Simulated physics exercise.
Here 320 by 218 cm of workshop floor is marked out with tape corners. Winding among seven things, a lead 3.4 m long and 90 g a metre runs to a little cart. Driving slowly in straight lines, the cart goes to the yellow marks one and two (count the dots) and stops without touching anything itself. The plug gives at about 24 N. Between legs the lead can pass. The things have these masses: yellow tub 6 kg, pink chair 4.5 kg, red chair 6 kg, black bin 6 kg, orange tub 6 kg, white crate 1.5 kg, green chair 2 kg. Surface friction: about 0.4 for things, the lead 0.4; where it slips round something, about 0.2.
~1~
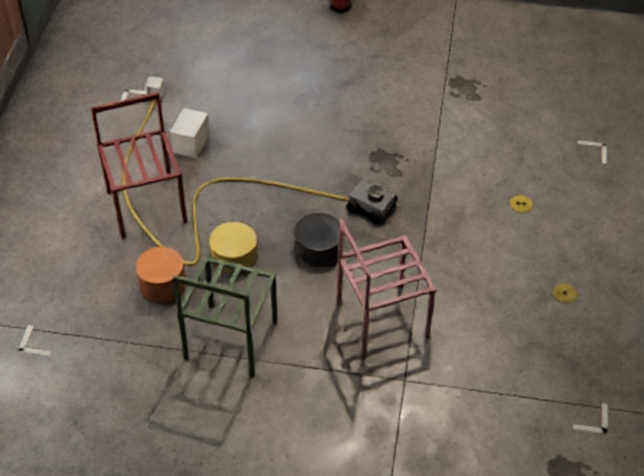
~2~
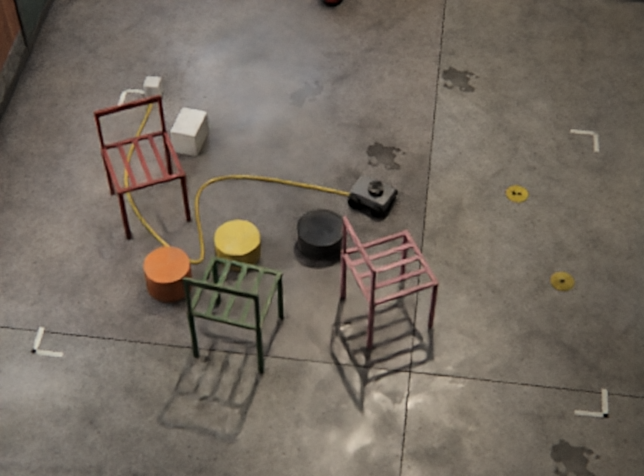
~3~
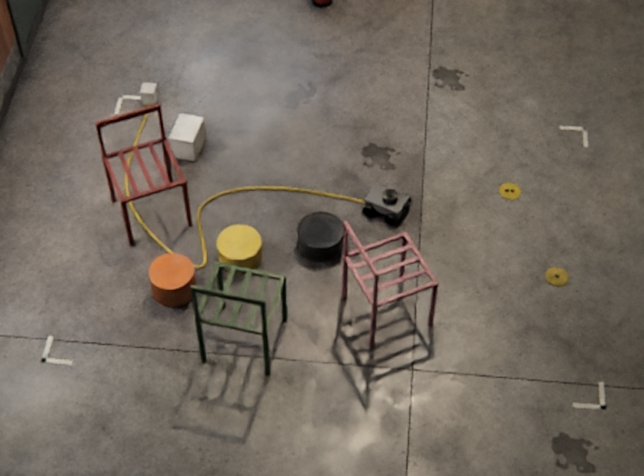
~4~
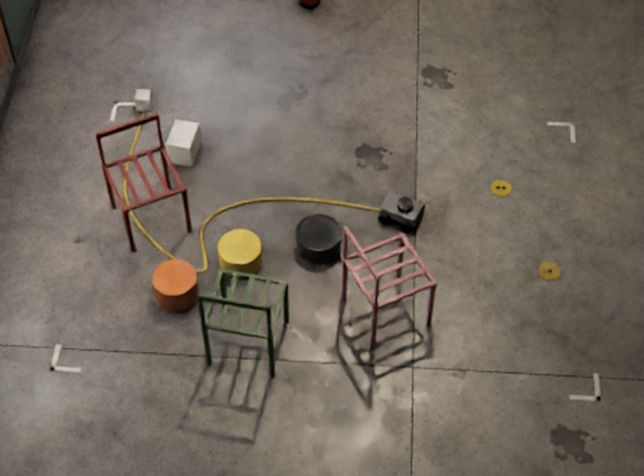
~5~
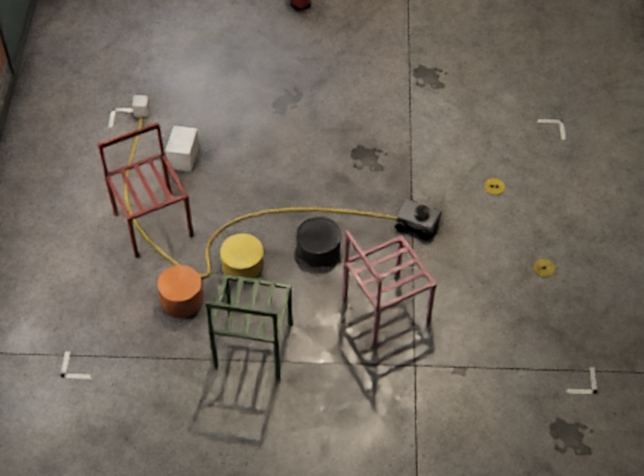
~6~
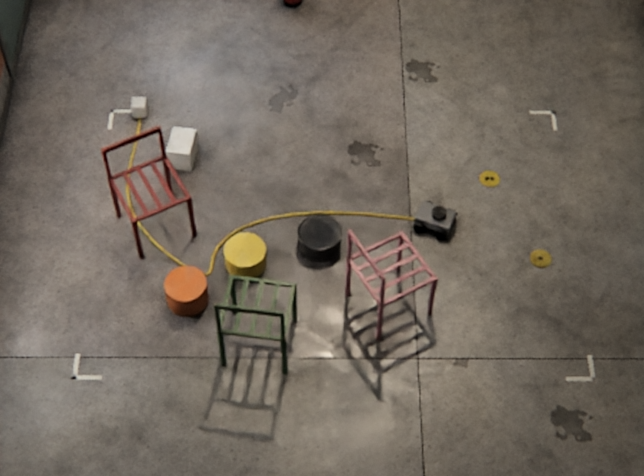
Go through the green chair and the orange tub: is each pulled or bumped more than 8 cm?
Green chair: No, orange tub: No.
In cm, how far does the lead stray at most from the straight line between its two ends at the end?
Max deviation from straight line at end: Approx. 90 cm.
Next, cart at (484, 239), lead slack at the fixed end; nothing else has moved.
Then, cart at (528, 255), 16 N at the fixed end; nothing else has moved.
After that, cart at (511, 211), lead slack at the fixed end; red chair 3 cm off its start at (152, 184).
Later, cart at (490, 178), lead slack at the fixed end; red chair 3 cm off its start.
At the end, cart at (490, 178), lead slack at the fixed end; green chair 0 cm off its start at (257, 307), orange tub 0 cm off its start at (185, 284), red chair 3 cm off its start at (152, 184).
